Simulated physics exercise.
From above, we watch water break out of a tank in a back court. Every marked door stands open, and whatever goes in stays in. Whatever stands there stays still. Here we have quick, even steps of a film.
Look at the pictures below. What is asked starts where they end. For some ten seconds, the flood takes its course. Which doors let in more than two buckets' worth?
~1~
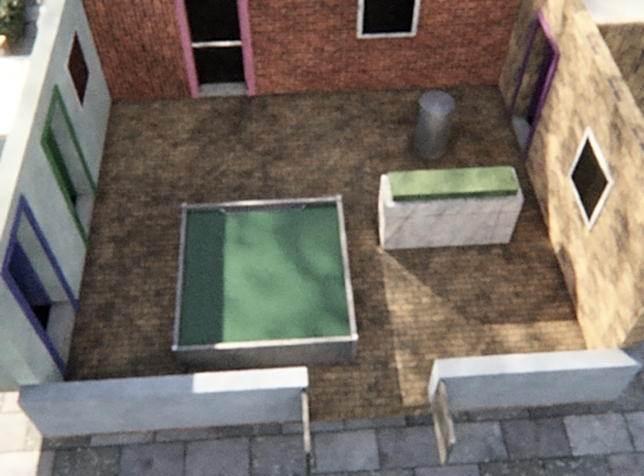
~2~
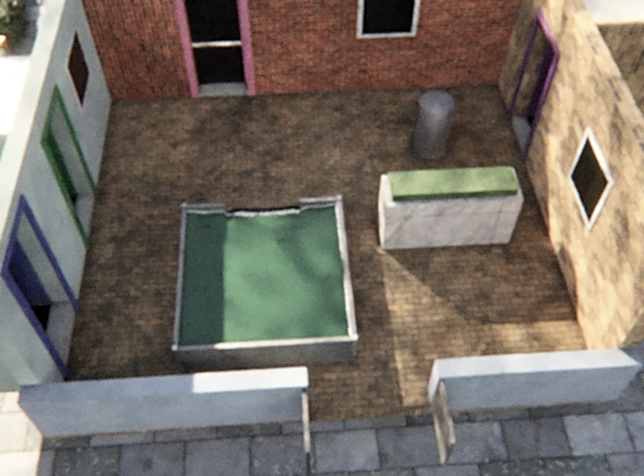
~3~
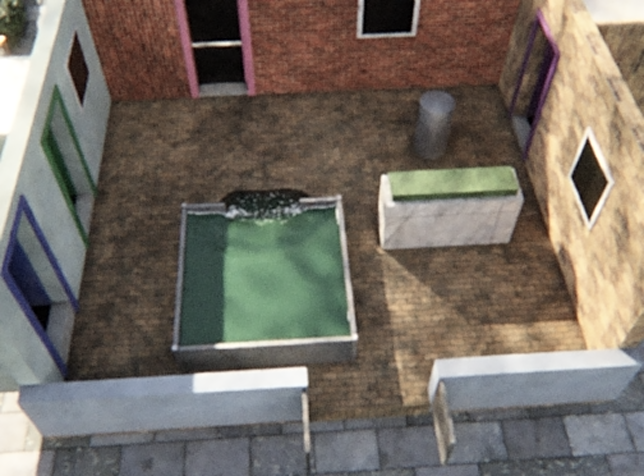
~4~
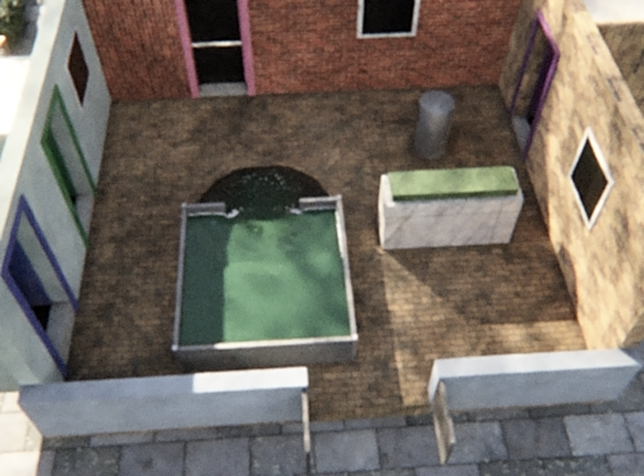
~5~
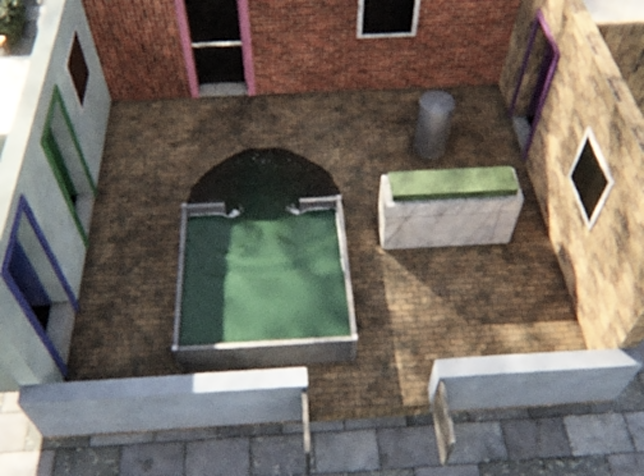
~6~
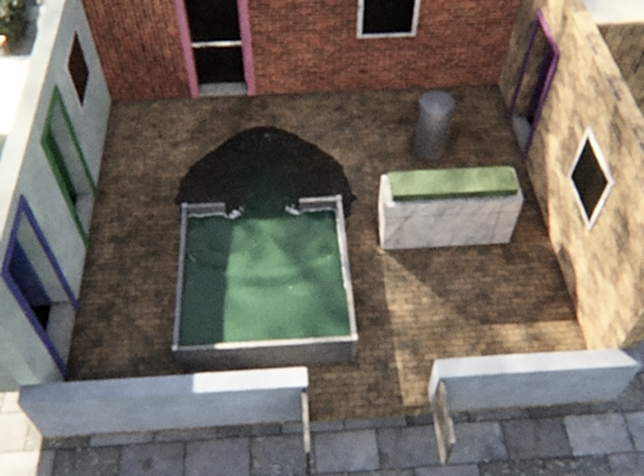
Blue door - no; pink door - yes; green door - no; purple door - no.
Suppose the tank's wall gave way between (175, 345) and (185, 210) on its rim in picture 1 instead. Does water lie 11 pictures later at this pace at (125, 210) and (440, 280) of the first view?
Taking the two points in order, the first is waterlogged and the second is left dry.
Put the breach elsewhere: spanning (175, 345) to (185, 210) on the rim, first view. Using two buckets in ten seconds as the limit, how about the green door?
In that case, green overshoots.
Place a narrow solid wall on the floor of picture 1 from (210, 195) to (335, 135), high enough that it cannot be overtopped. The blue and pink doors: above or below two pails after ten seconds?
First the blue door comes in under, then the pink door comes in under.
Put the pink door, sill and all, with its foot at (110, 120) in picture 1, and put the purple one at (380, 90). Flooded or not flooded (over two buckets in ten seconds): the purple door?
Note - purple: Comes out below.
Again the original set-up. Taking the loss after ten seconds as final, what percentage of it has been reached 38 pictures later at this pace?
It comes to around 90 per cent.
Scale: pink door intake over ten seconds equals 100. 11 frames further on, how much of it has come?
I get 25 per cent.
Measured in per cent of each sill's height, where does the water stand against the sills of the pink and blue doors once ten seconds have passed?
Roughly 80 % and 20 %, respectively.
A moment on, water covers 20 % of the floor; the blue door not reached, the pink door wet at the sill, nothing in, the green door not reached, the purple door not reached.
Next, water covers 30 % of the floor; the blue door not reached, the pink door over two buckets in, the green door not reached, the purple door not reached.
Then, water covers 40 % of the floor; the blue door not reached, the pink door over two buckets in, the green door not reached, the purple door not reached.
Later, water covers 70 % of the floor; the blue door wet at the sill, nothing in, the pink door far over two buckets in, the green door wet at the sill, nothing in, the purple door wet at the sill, nothing in.
In the end, water covers 90 % of the floor; the blue door wet at the sill, nothing in, the pink door far over two buckets in, the green door wet at the sill, nothing in, the purple door under two buckets in.
